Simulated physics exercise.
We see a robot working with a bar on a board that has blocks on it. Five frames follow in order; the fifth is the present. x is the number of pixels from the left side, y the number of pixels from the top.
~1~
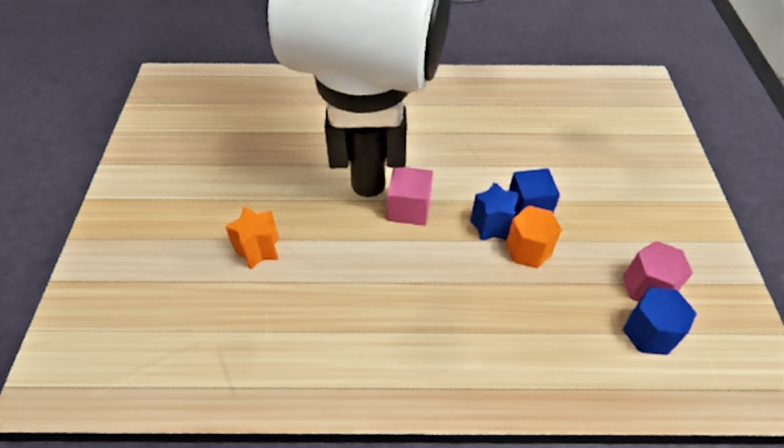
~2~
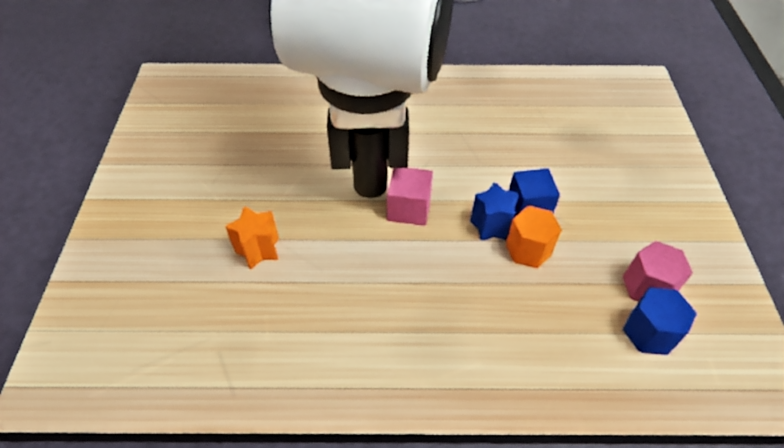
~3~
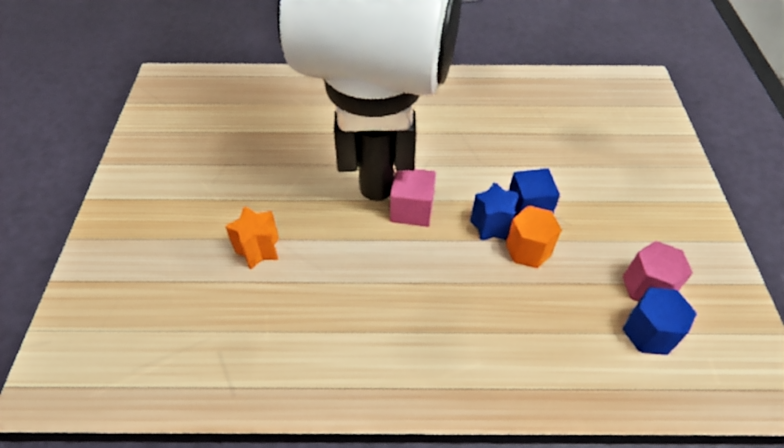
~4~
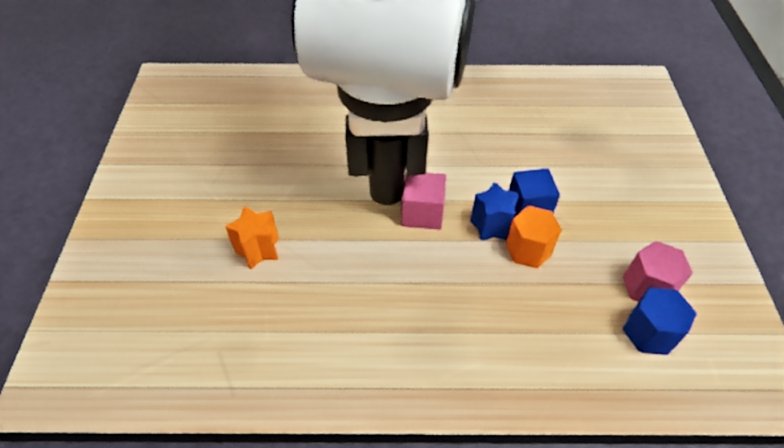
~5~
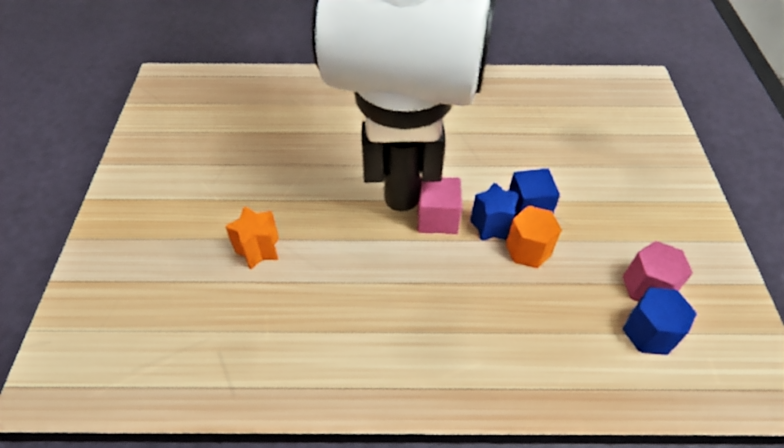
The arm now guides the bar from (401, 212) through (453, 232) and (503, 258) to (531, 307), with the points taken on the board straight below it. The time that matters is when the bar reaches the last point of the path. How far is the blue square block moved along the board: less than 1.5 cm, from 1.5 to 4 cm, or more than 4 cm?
Once the path is done, the blue square block lies more than 4 cm from its present place.
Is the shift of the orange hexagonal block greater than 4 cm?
No - that is not the case.
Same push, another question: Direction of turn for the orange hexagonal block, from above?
Twists clockwise.
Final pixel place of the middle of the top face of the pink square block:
I predict (532, 207).
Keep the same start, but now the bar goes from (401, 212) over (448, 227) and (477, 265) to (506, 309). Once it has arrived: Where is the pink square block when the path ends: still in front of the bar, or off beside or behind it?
The block lies off to the side or behind.
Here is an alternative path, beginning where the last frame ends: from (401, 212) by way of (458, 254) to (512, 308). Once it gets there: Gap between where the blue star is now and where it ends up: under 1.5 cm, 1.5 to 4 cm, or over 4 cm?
Travel: 1.5-4 cm.
The first path, step by step. One third of the way, bar (455, 218); pink square block (495, 200), turned 15° anticlockwise; blue star (538, 202); blue square block (560, 181), turned 40° anticlockwise; orange hexagonal block (565, 234), turned 25° clockwise.
Two thirds of the way, bar (507, 246); pink square block (532, 207), turned 35° anticlockwise; blue star (571, 199); blue square block (581, 173), turned 55° anticlockwise; orange hexagonal block (569, 235), turned 35° clockwise.
At the end, bar (536, 295); pink square block (532, 207), turned 35° anticlockwise; blue star (571, 199); blue square block (581, 173), turned 55° anticlockwise; orange hexagonal block (569, 235), turned 35° clockwise.
